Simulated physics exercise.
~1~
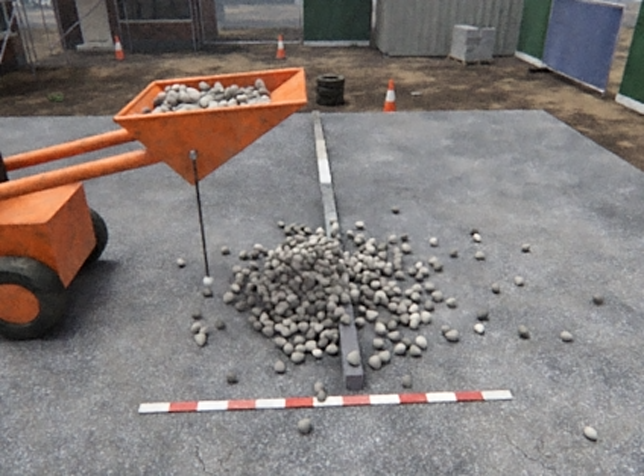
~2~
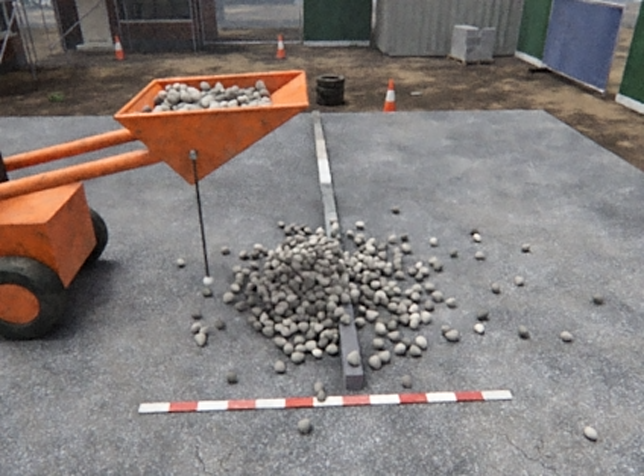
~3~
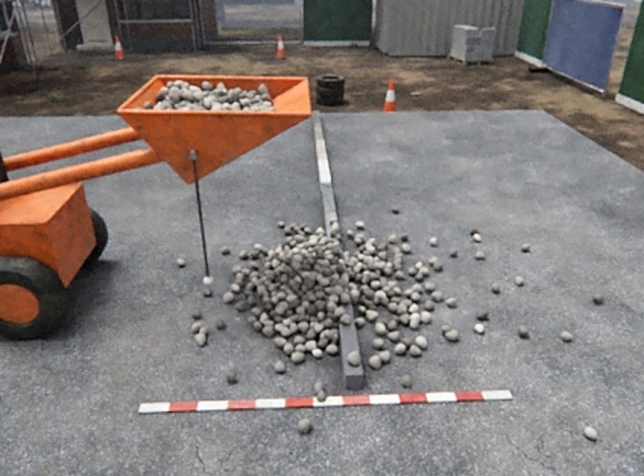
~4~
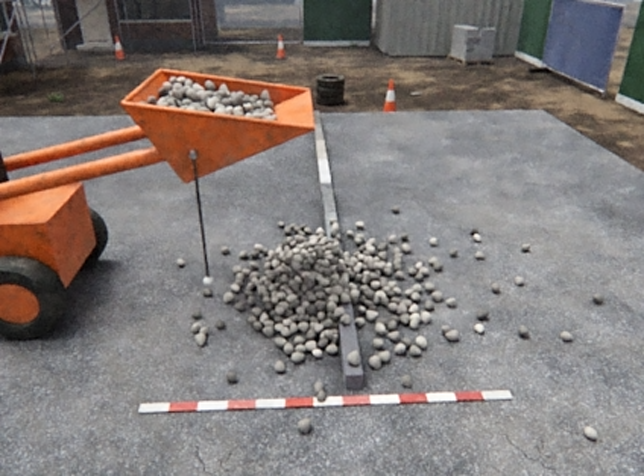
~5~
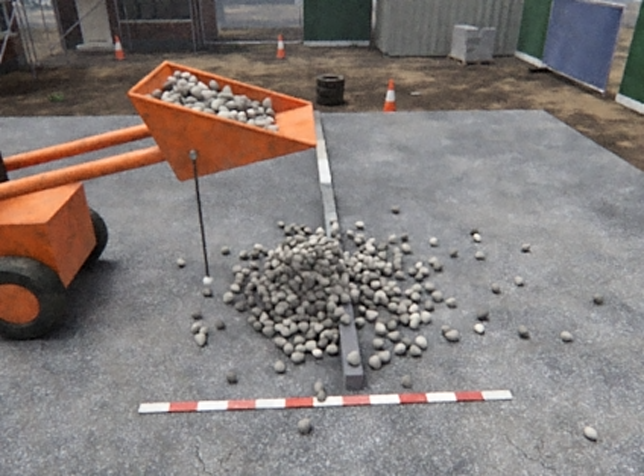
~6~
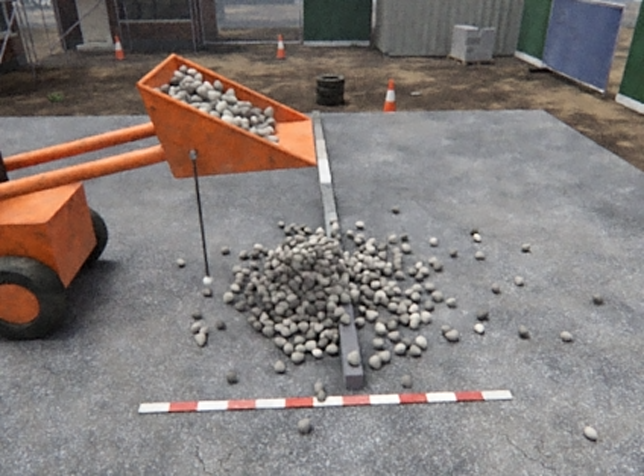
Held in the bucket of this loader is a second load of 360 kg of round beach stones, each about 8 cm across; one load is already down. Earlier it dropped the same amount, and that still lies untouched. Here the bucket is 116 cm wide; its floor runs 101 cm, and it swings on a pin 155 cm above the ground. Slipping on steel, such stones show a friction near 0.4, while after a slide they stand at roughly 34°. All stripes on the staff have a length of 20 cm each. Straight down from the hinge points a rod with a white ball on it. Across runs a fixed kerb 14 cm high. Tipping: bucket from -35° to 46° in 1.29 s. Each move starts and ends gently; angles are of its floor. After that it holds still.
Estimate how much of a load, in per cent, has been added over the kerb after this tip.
Roughly 43 per cent of a load has been added.
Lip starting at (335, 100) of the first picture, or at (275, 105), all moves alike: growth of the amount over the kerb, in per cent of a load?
First place: Roughly 75 %; second place: Roughly 15 %.
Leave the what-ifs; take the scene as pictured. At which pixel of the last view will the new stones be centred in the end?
Centre: Approx. (327, 278).
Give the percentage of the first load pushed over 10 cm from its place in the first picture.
Estimate: 25 %, roughly.
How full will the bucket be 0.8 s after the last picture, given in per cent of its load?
Some 40 %, roughly, is held.
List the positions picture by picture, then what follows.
In the first picture, lip at (306, 102), floor tilted -35°, highest stones at (228, 94). The earlier load is highest near (334, 269), 24 cm above ground level, 72 % on this side of the kerb, 28 % over the kerb.
In the second picture, lip at (308, 105), floor tilted -33°, highest stones at (209, 93).
In the third picture, lip at (311, 115), floor tilted -29°, highest stones at (183, 93).
In the fourth picture, lip at (315, 128), floor tilted -22°, highest stones at (179, 88).
In the fifth picture, lip at (317, 146), floor tilted -14°, highest stones at (181, 84).
In the sixth picture, lip at (316, 165), floor tilted -4°, highest stones at (186, 79).
Then, 0.4 s after the last picture the floor is at 34°; in per cent of one load, 100 in the bucket, 73 on this side of the kerb, 28 over the kerb; the foremost stones are at (523, 280).
Then, 0.8 s after the last picture the floor is at 46°; in per cent of one load, 40 in the bucket, 132 on this side of the kerb, 28 over the kerb; the foremost stones are at (523, 280).
Then, 1.2 s after the last picture the floor is at 46°; in per cent of one load, 1 in the bucket, 147 on this side of the kerb, 52 over the kerb; the foremost stones are at (523, 280).
Then, 3.9 s after the last picture the floor is at 46°; in per cent of one load, 0 in the bucket, 130 on this side of the kerb, 70 over the kerb; the foremost stones are at (516, 262). Net gain over the kerb, 43.
